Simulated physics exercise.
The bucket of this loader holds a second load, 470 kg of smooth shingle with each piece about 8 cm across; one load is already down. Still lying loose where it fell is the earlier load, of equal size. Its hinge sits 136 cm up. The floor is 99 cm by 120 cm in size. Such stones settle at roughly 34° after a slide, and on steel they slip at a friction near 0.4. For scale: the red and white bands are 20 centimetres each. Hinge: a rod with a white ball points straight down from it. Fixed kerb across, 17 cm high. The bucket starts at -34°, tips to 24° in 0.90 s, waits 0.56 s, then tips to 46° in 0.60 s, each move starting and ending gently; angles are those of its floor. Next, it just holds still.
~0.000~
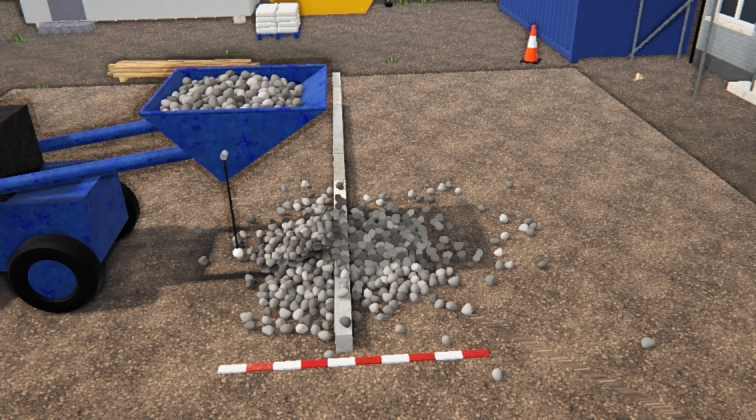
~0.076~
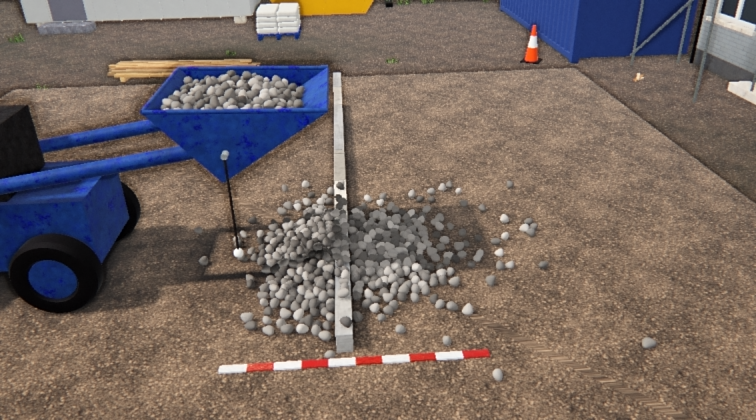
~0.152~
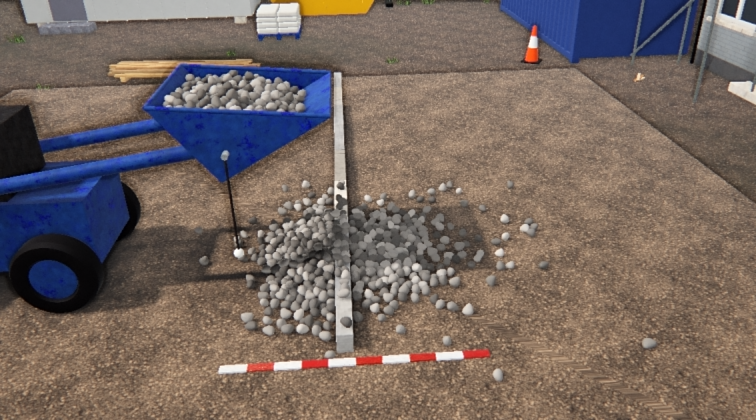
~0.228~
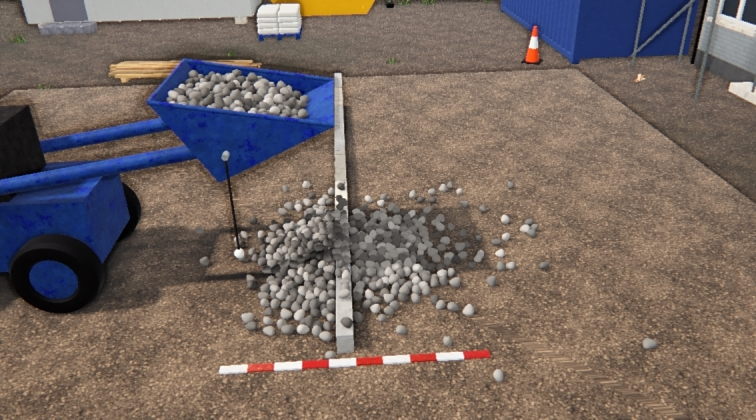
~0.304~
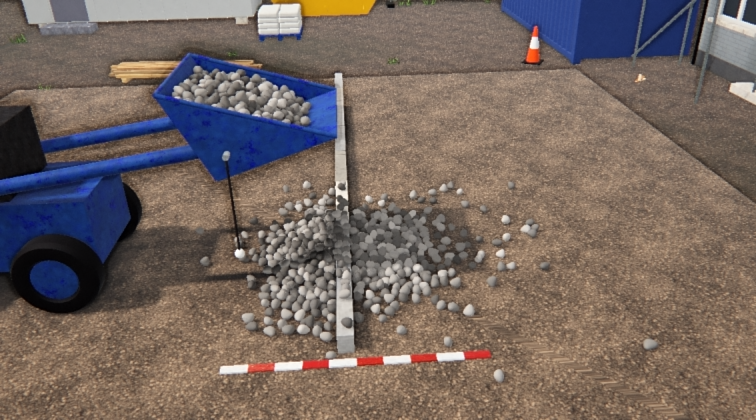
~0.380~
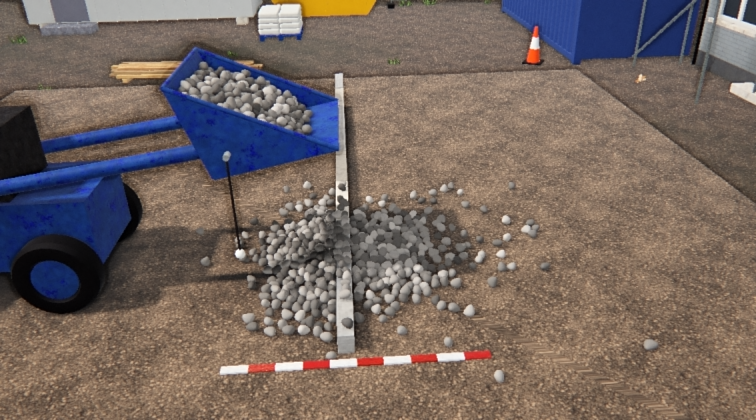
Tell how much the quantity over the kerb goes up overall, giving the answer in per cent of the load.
It goes up by roughly 87 per cent.
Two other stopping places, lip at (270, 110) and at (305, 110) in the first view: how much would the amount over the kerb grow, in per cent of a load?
40 %, then 75 %.
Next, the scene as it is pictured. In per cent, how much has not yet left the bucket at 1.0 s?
Roughly 90 per cent remains inside.
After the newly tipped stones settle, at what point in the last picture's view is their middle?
Their centre ends up near (388, 246).
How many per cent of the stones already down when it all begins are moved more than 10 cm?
I'd put it at about 20 per cent.
After 0.7 s the floor is at 15°; in per cent of one load, 100 in the bucket, 56 on this side of the kerb, 44 over the kerb; the foremost stones are at (538, 237).
After 1.0 s the floor is at 24°; in per cent of one load, 91 in the bucket, 64 on this side of the kerb, 45 over the kerb; the foremost stones are at (538, 237).
After 2.5 s the floor is at 46°; in per cent of one load, 0 in the bucket, 69 on this side of the kerb, 131 over the kerb; the foremost stones are at (557, 255).
After 5.2 s the floor is at 46°; in per cent of one load, 0 in the bucket, 69 on this side of the kerb, 131 over the kerb; the foremost stones are at (559, 255). Net gain over the kerb, 87.
